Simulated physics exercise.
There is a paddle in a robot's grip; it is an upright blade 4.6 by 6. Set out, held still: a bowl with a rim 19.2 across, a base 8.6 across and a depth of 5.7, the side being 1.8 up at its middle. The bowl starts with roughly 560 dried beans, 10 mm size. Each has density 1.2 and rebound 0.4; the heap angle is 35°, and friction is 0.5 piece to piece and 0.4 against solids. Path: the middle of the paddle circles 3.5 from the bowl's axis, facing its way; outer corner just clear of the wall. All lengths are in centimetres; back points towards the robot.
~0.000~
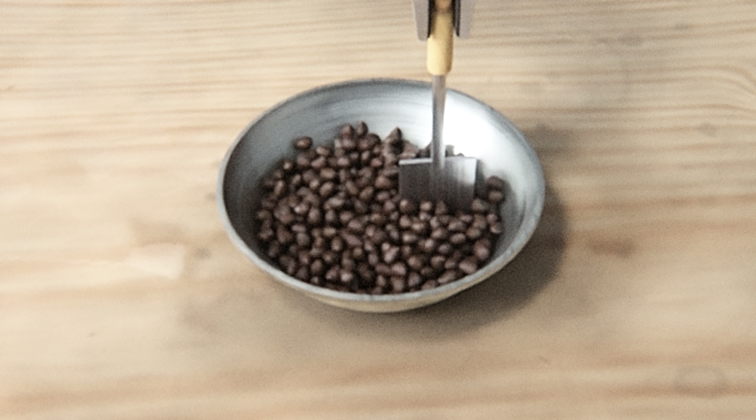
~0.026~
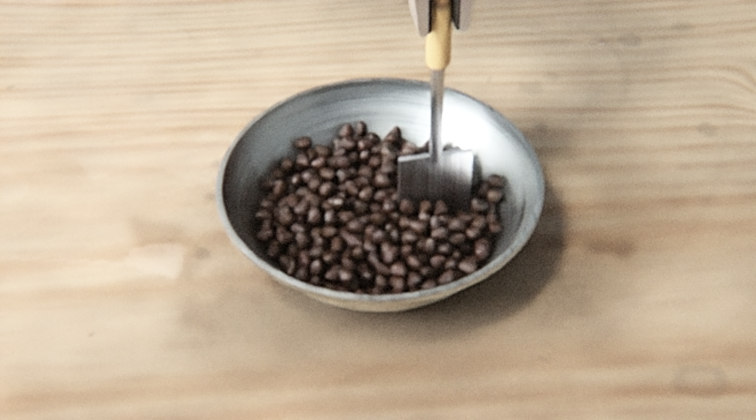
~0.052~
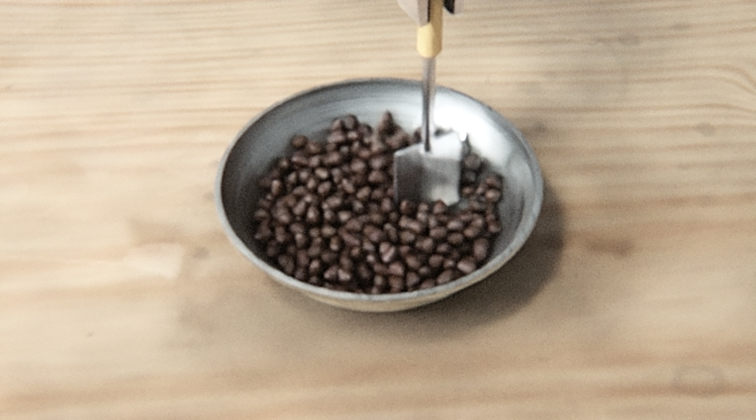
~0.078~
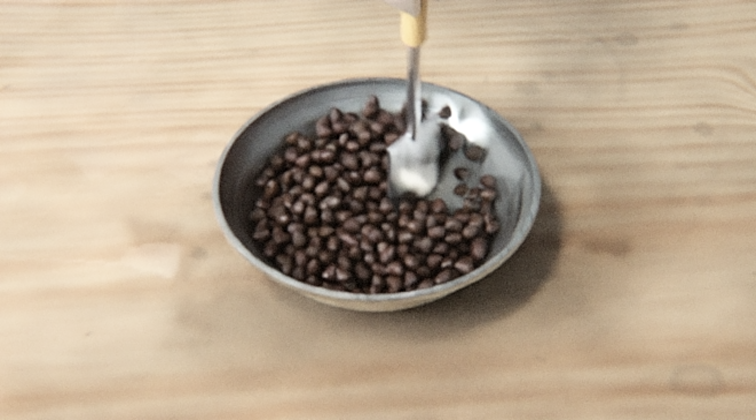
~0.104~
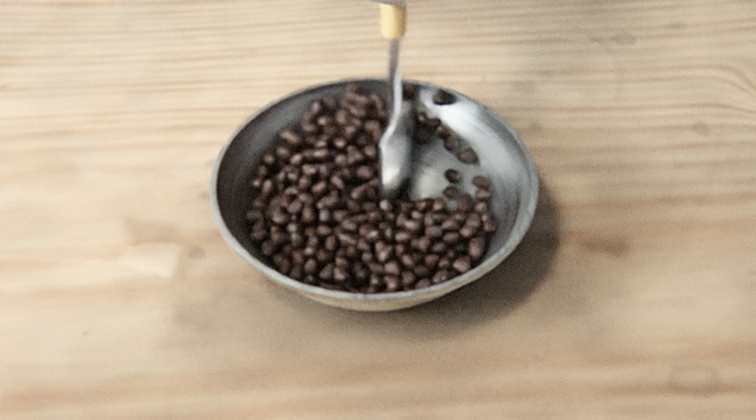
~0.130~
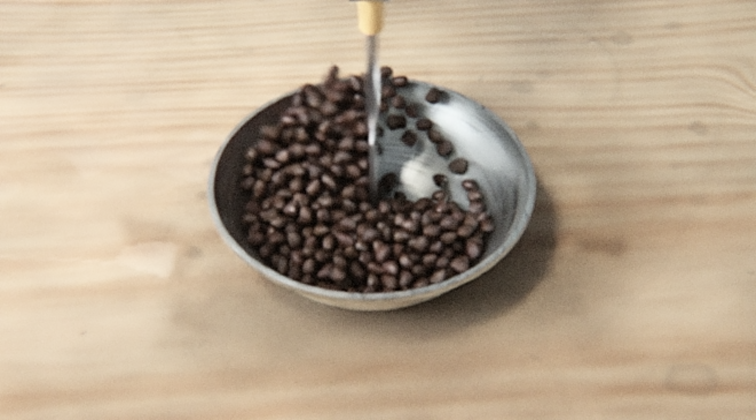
At first, a flat metal paddle held from above stands upright among dark brown beans in a metal bowl on a wooden table. It sweeps leftward and back while turning edge-on, pushing the beans into a rising heap at the back left and baring the bowl's shiny surface at right.
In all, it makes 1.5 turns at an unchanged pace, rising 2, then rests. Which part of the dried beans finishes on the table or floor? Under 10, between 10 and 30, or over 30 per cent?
Between 10 and 30 per cent.
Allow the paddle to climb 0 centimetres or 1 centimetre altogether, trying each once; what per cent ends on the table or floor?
About 20 per cent on the first try and 20 per cent on the second.
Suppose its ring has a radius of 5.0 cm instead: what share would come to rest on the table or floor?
It would come to about 20 per cent.
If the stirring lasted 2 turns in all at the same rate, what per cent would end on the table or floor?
Roughly 20 percent would end up there.
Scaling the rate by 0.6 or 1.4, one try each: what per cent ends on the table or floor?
Estimates in order: Some 5 % and some 30 %.
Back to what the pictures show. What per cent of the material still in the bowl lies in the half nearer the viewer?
I'd put it at roughly 50 per cent.
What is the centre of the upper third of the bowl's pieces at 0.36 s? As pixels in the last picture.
About (385, 254).
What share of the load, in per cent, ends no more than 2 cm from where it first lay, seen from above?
Result: Close to 10 per cent of the load.
By 0.36 s, 260° round, highest piece 9 above the table; 516 in the bowl, 29 on the table or floor, 19 in flight or on the tool.
By 0.60 s, 77° round, highest piece 7 above the table; 482 in the bowl, 76 on the table or floor, 6 in flight or on the tool.
By 0.91 s, 180° round, highest piece 6 above the table; 482 in the bowl, 82 on the table or floor.
By 1.61 s, 180° round, highest piece 6 above the table; 482 in the bowl, 82 on the table or floor.
Final count, 482 in the bowl, 82 on the table or floor. That is 15 % on the table or floor.
